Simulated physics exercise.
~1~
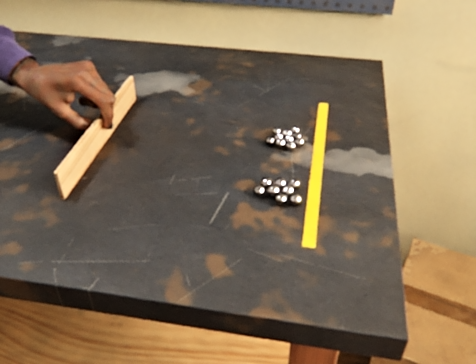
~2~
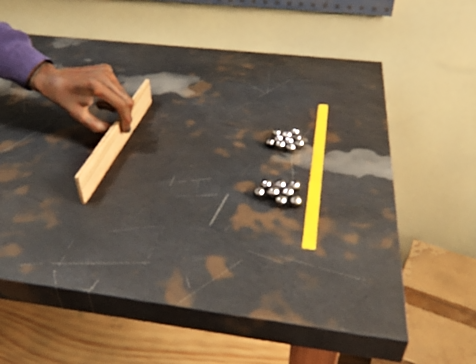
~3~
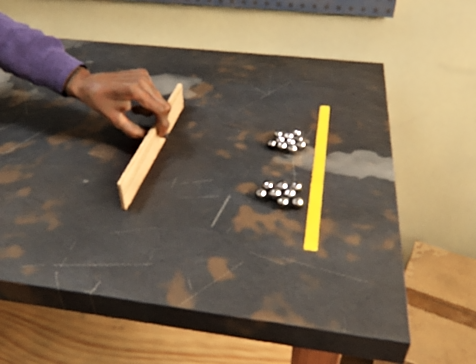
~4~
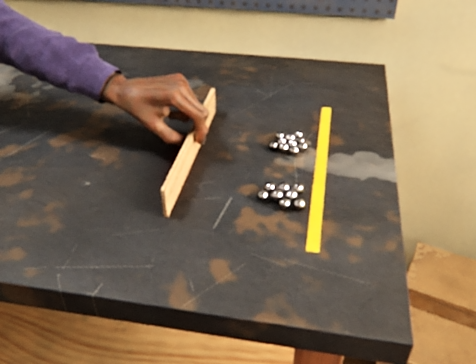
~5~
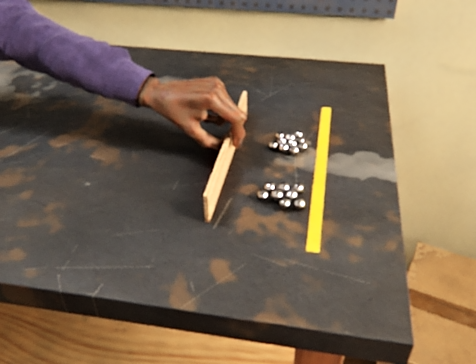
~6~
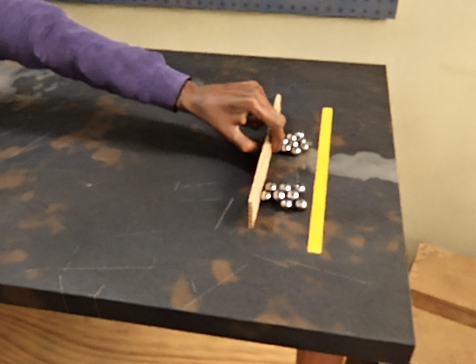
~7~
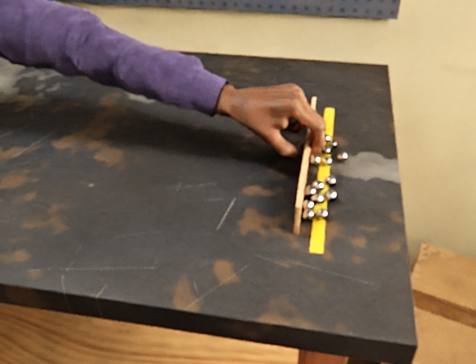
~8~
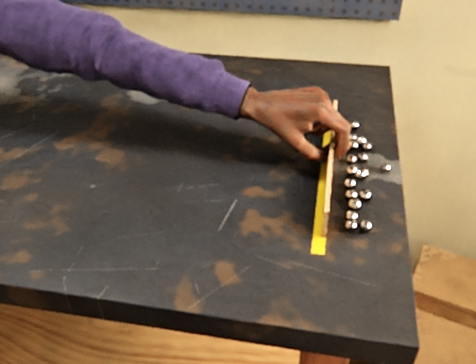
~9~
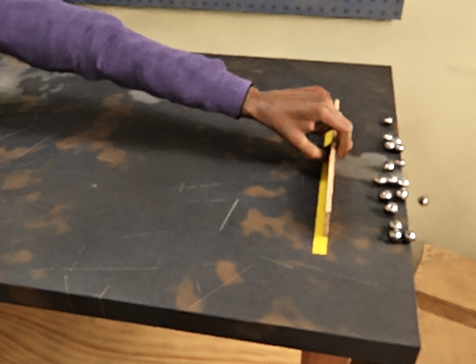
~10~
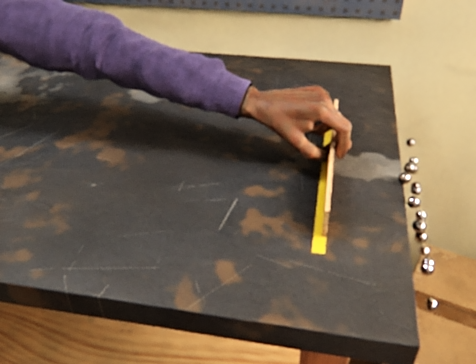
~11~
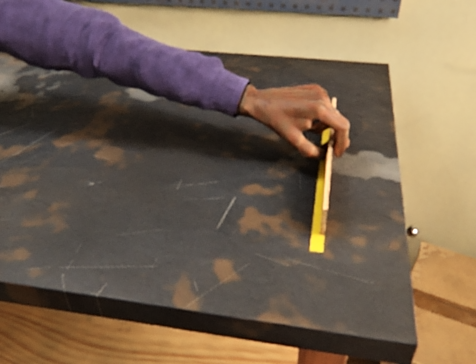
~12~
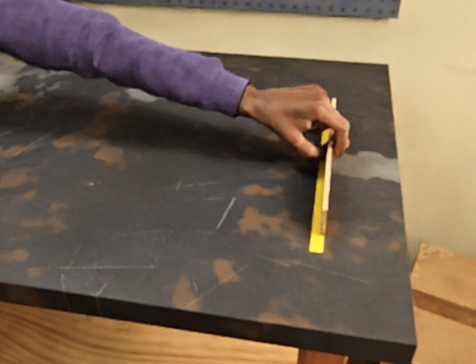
A dark, scuffed tabletop with rusty brown patches is seen from above at an angle, against a pale wall, with the view swaying slightly. A hand in a purple sleeve holds an upright strip of light wood at the left, while two small clusters of shiny metal balls sit near a line of yellow tape at the right. The hand slides the strip rightward until it meets both clusters and sweeps them across the tape. The strip stops at the tape, but the balls roll on, spreading into a loose line. They spill over the right edge until none remain on the table.
